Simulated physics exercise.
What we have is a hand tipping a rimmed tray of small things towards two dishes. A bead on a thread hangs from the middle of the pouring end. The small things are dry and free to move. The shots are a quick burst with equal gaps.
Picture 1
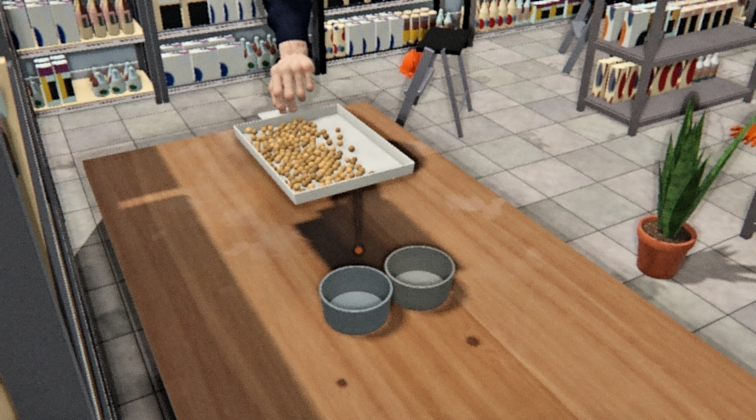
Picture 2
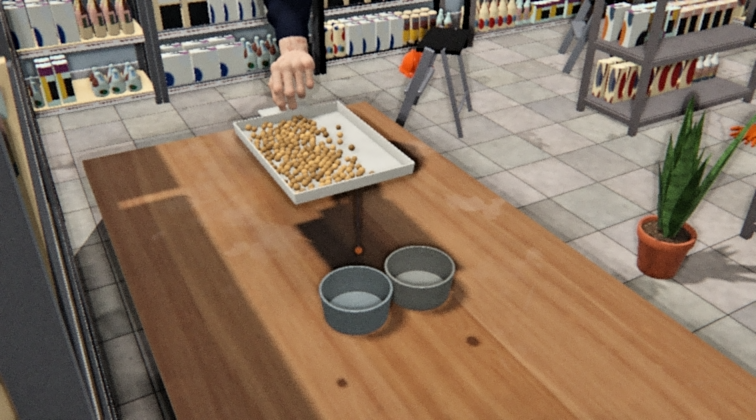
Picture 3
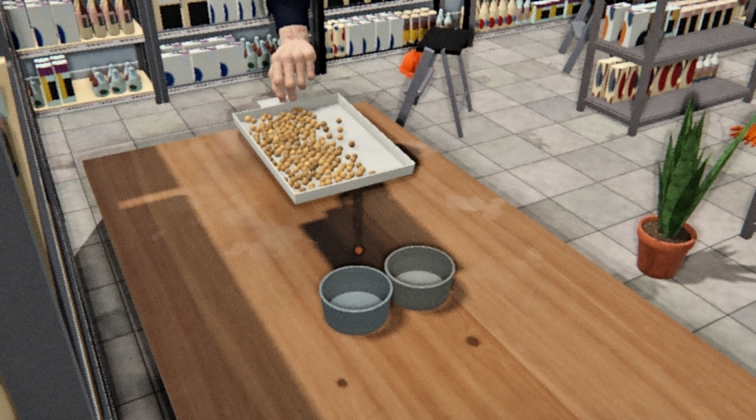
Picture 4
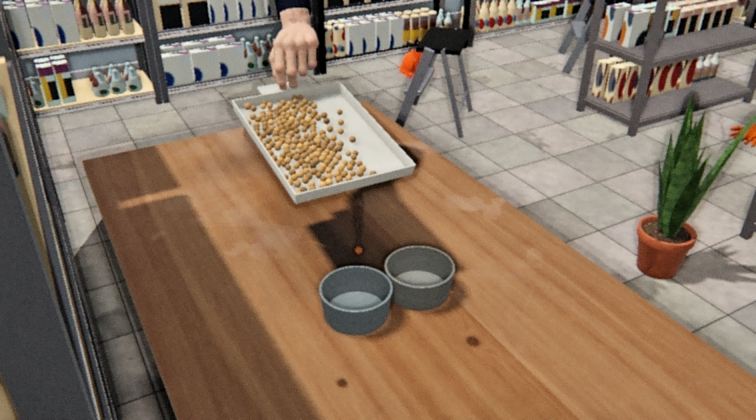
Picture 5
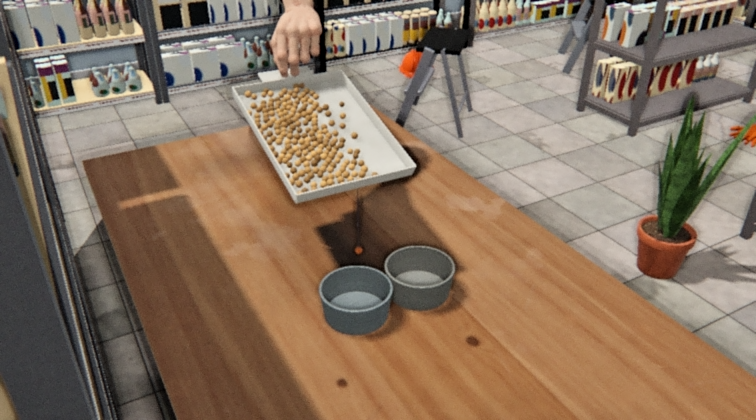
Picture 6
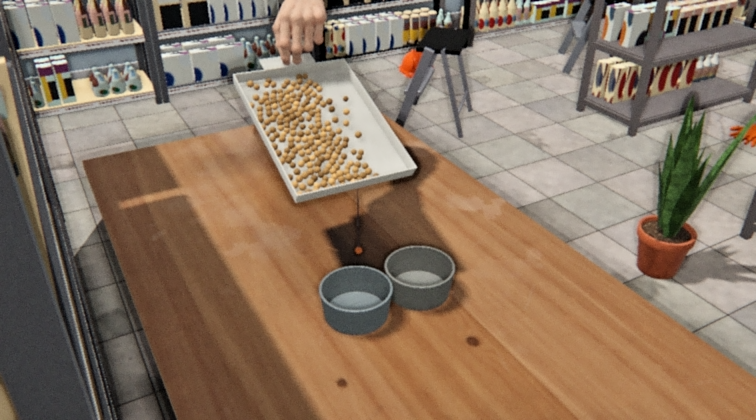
In a shop with stocked shelves, a hand gradually raising the back of a white tray, small round wooden beads shifting inside.
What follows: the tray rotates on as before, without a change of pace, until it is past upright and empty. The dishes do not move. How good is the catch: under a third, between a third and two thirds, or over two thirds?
Together they catch more than two thirds.
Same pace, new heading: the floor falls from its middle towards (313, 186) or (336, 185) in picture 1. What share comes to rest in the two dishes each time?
About 30 and 60 per cent.
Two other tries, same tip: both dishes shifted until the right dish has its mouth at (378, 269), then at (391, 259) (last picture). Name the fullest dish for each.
In turn: The right-hand dish; the dish on the right.
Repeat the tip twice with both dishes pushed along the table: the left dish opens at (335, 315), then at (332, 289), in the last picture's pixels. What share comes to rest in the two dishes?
Near 30 % and 80 %.
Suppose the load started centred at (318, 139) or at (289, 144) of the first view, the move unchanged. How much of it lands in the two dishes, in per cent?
About 80 and 80 per cent.
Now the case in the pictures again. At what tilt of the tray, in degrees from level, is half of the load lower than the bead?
At about 100°.
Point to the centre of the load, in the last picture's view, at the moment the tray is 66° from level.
Near (363, 170).
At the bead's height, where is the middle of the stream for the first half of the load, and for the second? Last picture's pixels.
Around (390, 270) and then (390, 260).
Soon after the last picture, tray tipped steeply; most on the tray; a small part in the air.
A little later, tray tipped past a quarter turn; about a quarter on the tray; about a quarter in the left dish; about a quarter in the right dish; a small part outside both; about a quarter in the air.
Later still, tray tipped past a quarter turn; about half in the left dish; about half in the right dish; a small part outside both.
By the end, tray tipped past a quarter turn; about half in the left dish; about half in the right dish; a small part outside both.
